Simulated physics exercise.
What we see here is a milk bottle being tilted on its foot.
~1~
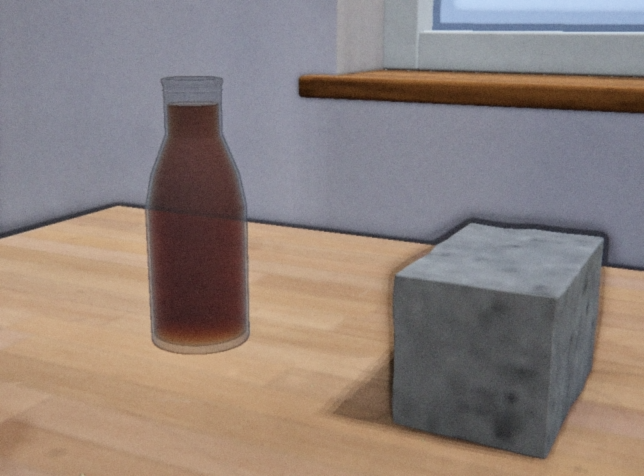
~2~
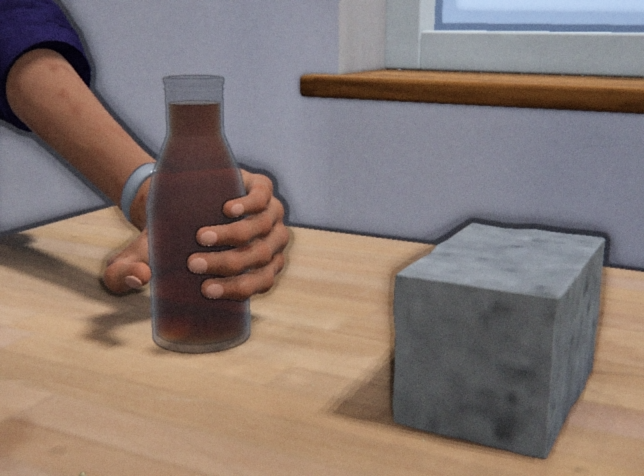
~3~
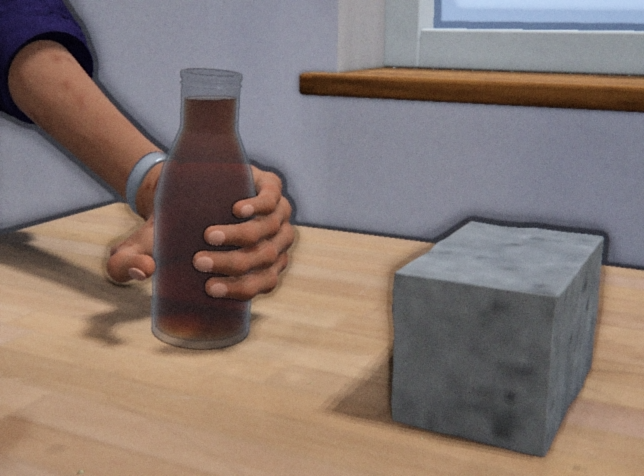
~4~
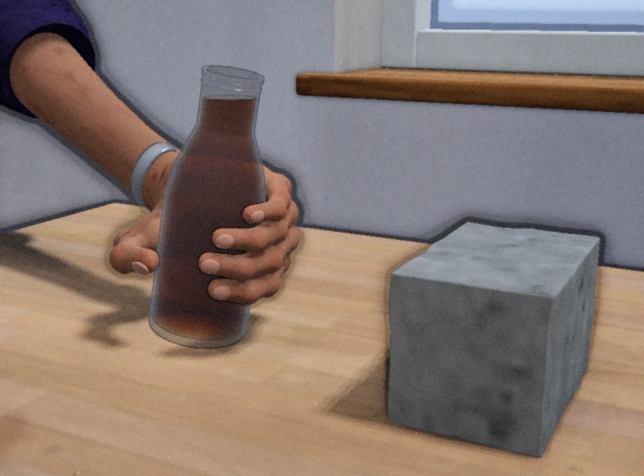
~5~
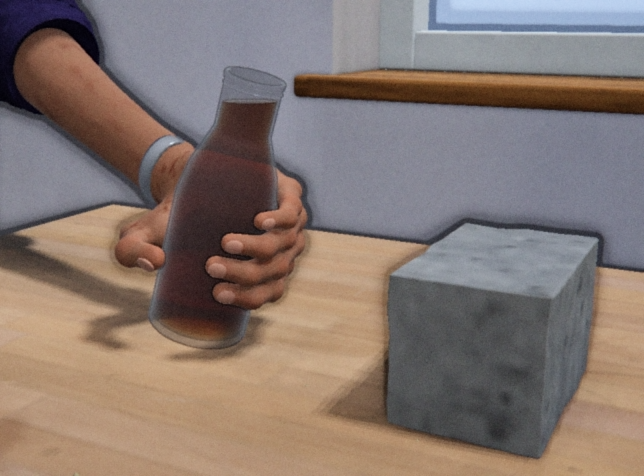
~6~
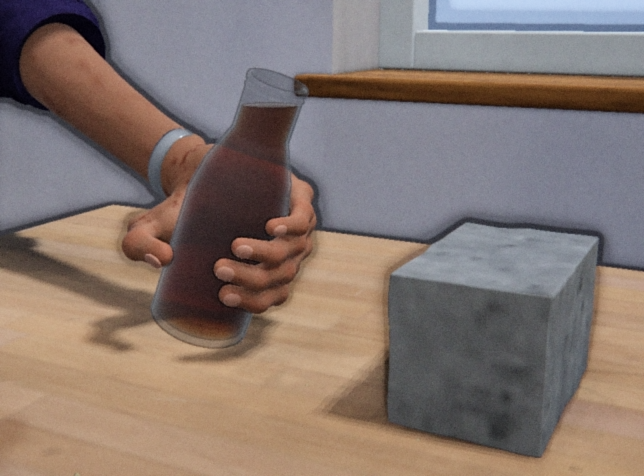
On a wooden table near a windowsill, a nearly full glass bottle of dark reddish-brown liquid stands upright to the left of a grey block. A hand reaches in from the left and grips the bottle, then gradually tilts it to the right on its base, while the block stays still.
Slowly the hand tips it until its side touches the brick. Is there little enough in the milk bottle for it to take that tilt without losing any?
No, some comes out.
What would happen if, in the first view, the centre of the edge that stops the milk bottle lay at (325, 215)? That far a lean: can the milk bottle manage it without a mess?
Nothing escapes.
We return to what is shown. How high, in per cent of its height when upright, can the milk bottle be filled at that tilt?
About 80 per cent.
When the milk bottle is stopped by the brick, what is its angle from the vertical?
I'd put it at roughly 60 degrees from the vertical.
Next, the milk bottle leans by about 40°; its rim is dry.
After that, the milk bottle leans by about 55°; it has slopped over; all of the tea is inside.
Finally, the milk bottle leans by about 60°, against the brick; it has slopped over; nearly all of the tea is inside.
